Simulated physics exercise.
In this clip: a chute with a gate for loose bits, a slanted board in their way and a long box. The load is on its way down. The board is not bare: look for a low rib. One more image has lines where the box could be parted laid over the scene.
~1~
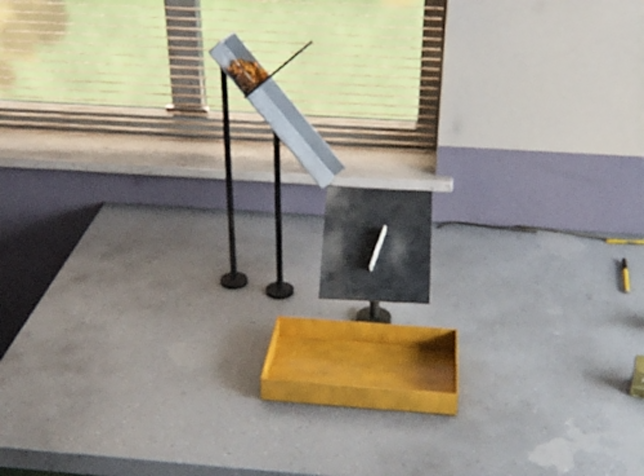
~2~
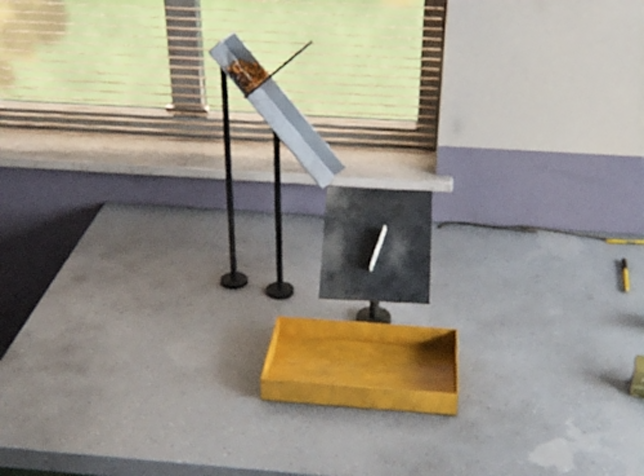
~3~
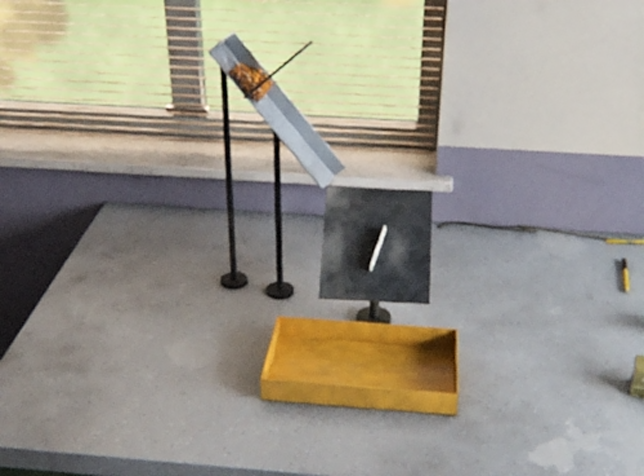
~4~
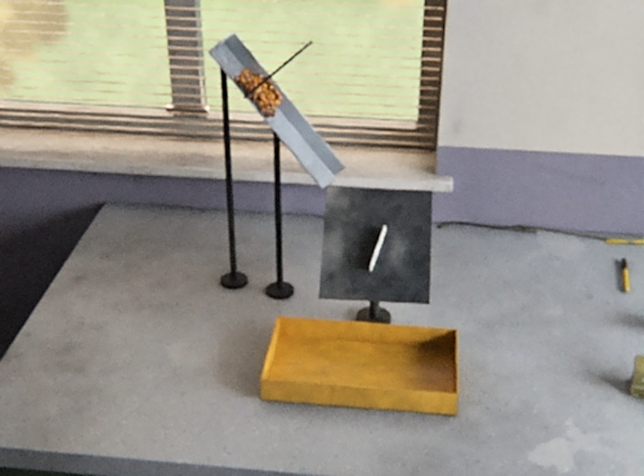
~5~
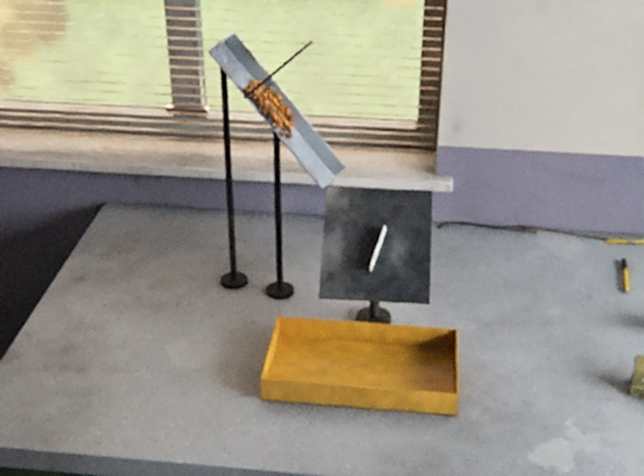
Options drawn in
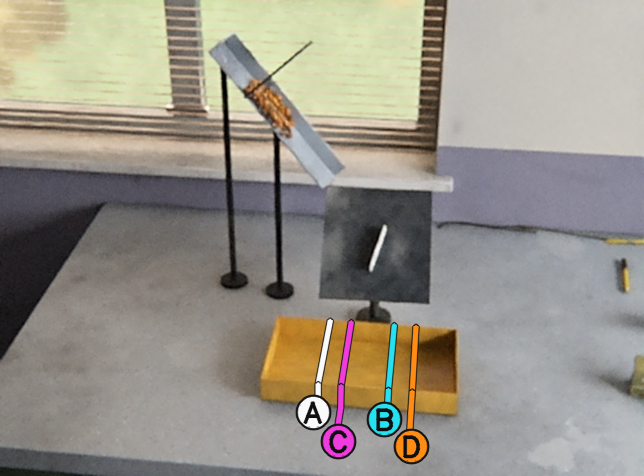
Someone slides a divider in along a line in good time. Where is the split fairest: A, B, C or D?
I would pick line C.
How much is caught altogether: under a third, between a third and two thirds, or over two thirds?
About that: Over two thirds.
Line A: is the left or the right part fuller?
More lands on the right.
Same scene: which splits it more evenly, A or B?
It is B.
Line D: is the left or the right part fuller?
More lands on the left.
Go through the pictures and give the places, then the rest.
In the first frame, load behind the gate at (249, 75), roasted chickpeas; lip of the chute at (328, 183), sloping fairly steeply.
In the second frame, middle of the board at (377, 243), tilted fairly steeply; middle of its low edge at (374, 301); of its high edge at (380, 188).
In the third frame, front corners of the box at (261, 379) and (458, 394), empty; front of the load at (262, 96).
In the fourth frame, middle of the load at (260, 93); its front at (274, 114), about a quarter of the way to the lip; rib from (385, 225) to (370, 267).
In the fifth frame, middle of the load at (268, 104); its front at (291, 136), about half of the way to the lip.
On the marked copy, line A crosses the front rim at (318, 383); line B crosses the front rim at (388, 389); line C crosses the front rim at (341, 385); line D crosses the front rim at (412, 390).
With A, of what is caught, a stray few on the left of the divider, nearly all on the right.
With B, of what is caught, most on the left of the divider, about a quarter on the right.
With C, of what is caught, about a third on the left of the divider, about two thirds on the right.
With D, of what is caught, most on the left of the divider, a small part on the right.
